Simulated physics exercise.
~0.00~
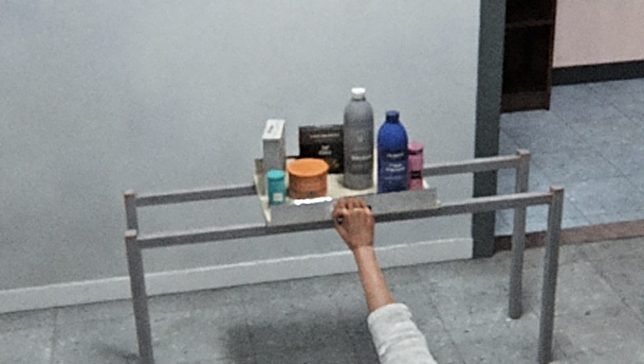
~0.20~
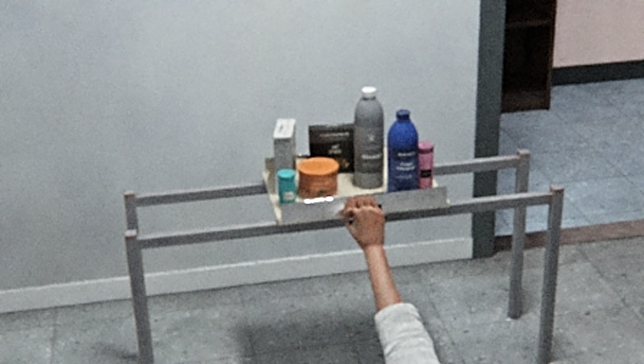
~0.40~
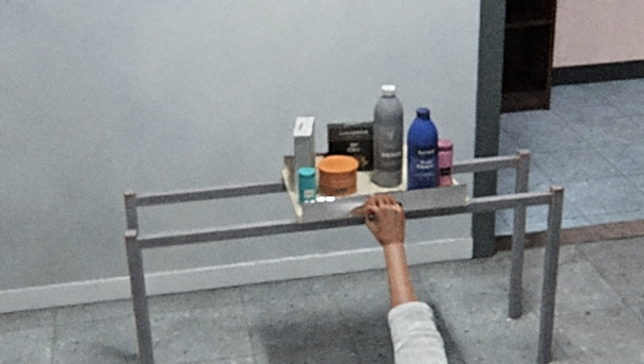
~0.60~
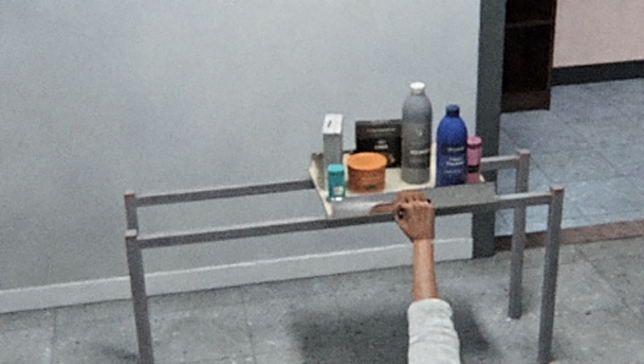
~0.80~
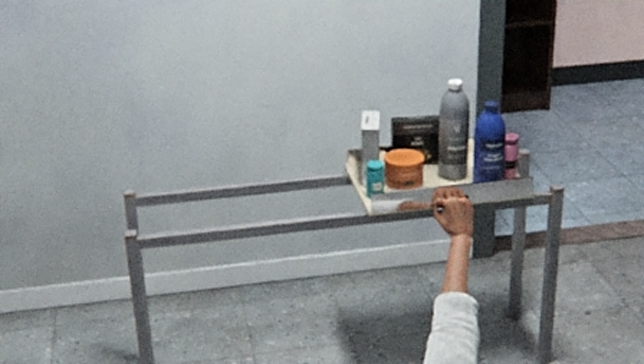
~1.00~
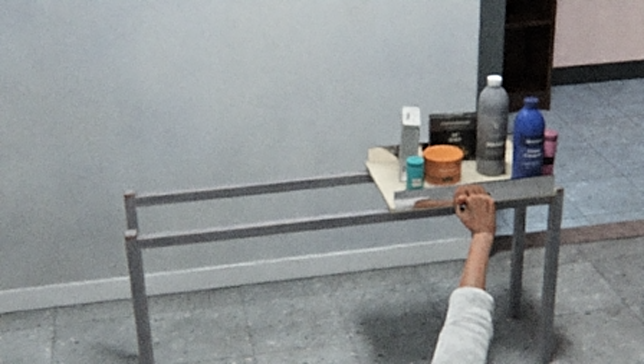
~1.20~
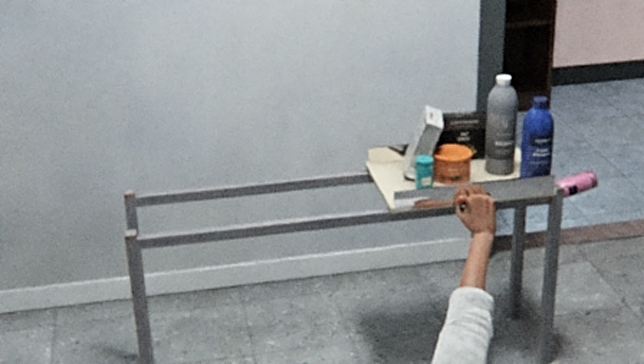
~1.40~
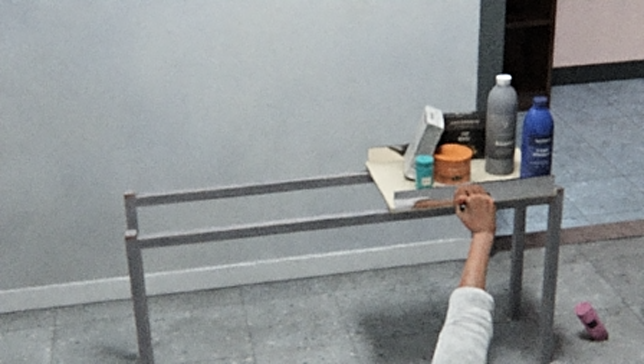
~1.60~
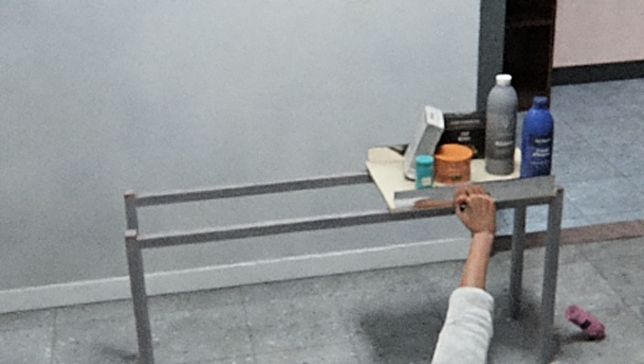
In a grey-walled room, a hand pushed a tray of bottles, packets and tubs rightward along metal rails until it stopped at the end, where the white packet tilted and the pink shaker toppled off the tray onto the floor.
